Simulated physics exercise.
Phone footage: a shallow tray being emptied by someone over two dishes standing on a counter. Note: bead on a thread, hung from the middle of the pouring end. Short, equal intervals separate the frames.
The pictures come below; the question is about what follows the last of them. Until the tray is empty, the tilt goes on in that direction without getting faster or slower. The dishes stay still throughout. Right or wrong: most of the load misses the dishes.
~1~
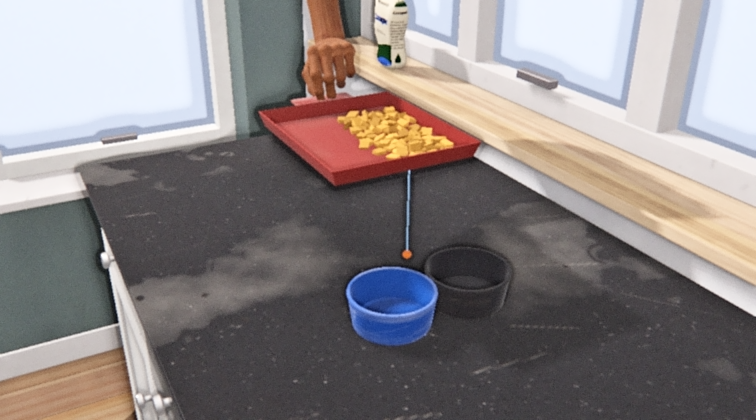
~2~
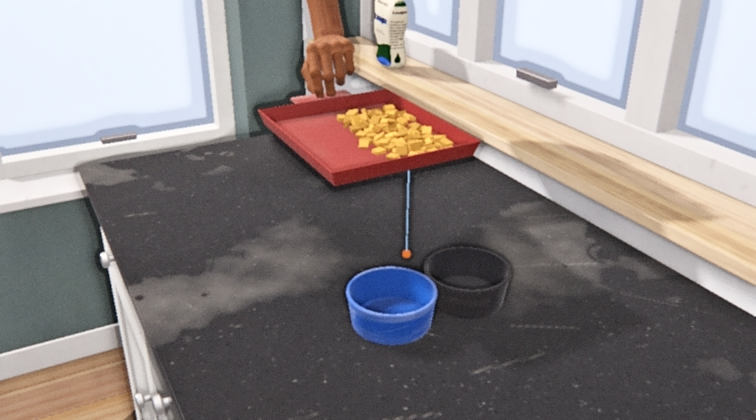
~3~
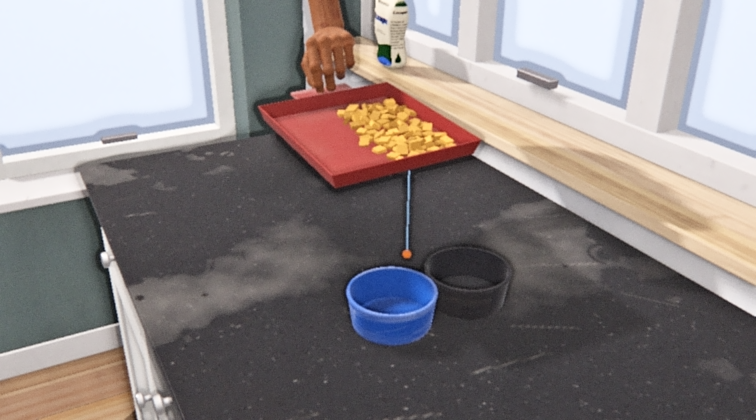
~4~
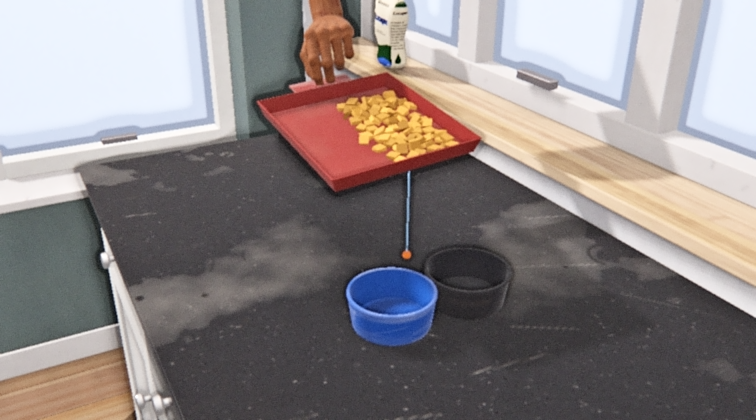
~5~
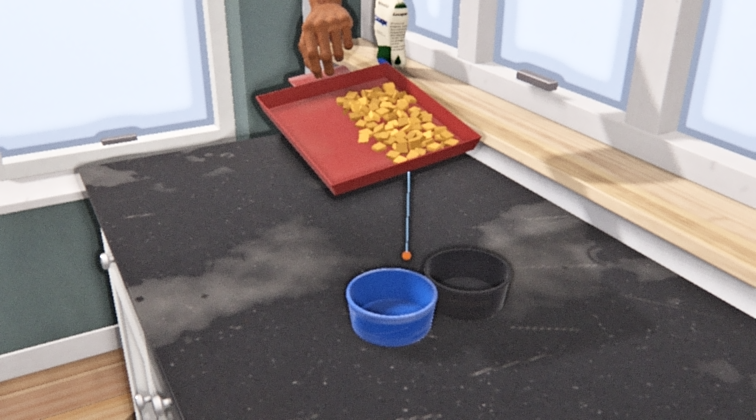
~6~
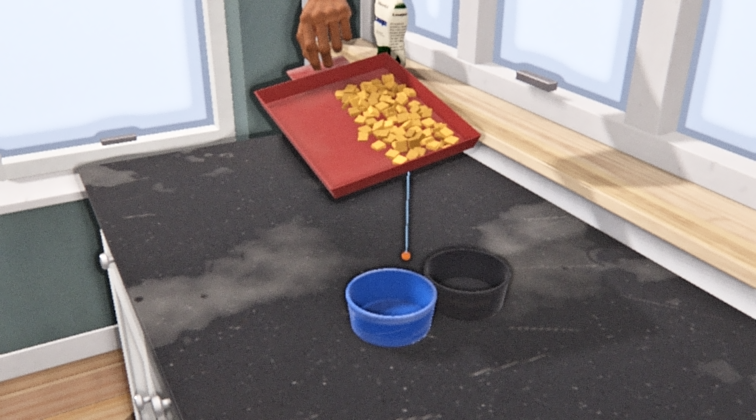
Right, the dishes get under half.
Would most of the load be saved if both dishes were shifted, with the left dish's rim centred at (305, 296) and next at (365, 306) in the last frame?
The bulk of it and then Short of half.
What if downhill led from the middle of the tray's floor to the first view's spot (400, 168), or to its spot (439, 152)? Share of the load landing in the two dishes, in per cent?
In turn, 90 percent and then 40 percent.
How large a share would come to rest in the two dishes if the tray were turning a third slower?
Roughly 40 %.
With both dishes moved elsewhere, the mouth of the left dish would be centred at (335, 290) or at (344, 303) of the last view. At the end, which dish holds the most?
In the first position the left of the two, in the second the left of the two.
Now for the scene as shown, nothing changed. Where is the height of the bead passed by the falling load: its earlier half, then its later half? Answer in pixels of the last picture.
Starting near (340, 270), moving on to near (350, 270).
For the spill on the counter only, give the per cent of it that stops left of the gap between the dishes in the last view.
Near 100 in a hundred.
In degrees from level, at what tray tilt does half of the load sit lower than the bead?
Somewhere near 95 degrees, I'd say.
Soon, tray tipped steeply; nearly all on the tray; a small part in the air.
A while on, tray tipped right over; about a quarter on the tray; about a quarter in the left dish; about a third outside both; a small part in the air.
Towards the end, tray tipped past a quarter turn; about a third in the left dish; about two thirds outside both.
Finally, tray tipped past a quarter turn; about a third in the left dish; none in the right dish; about two thirds outside both.
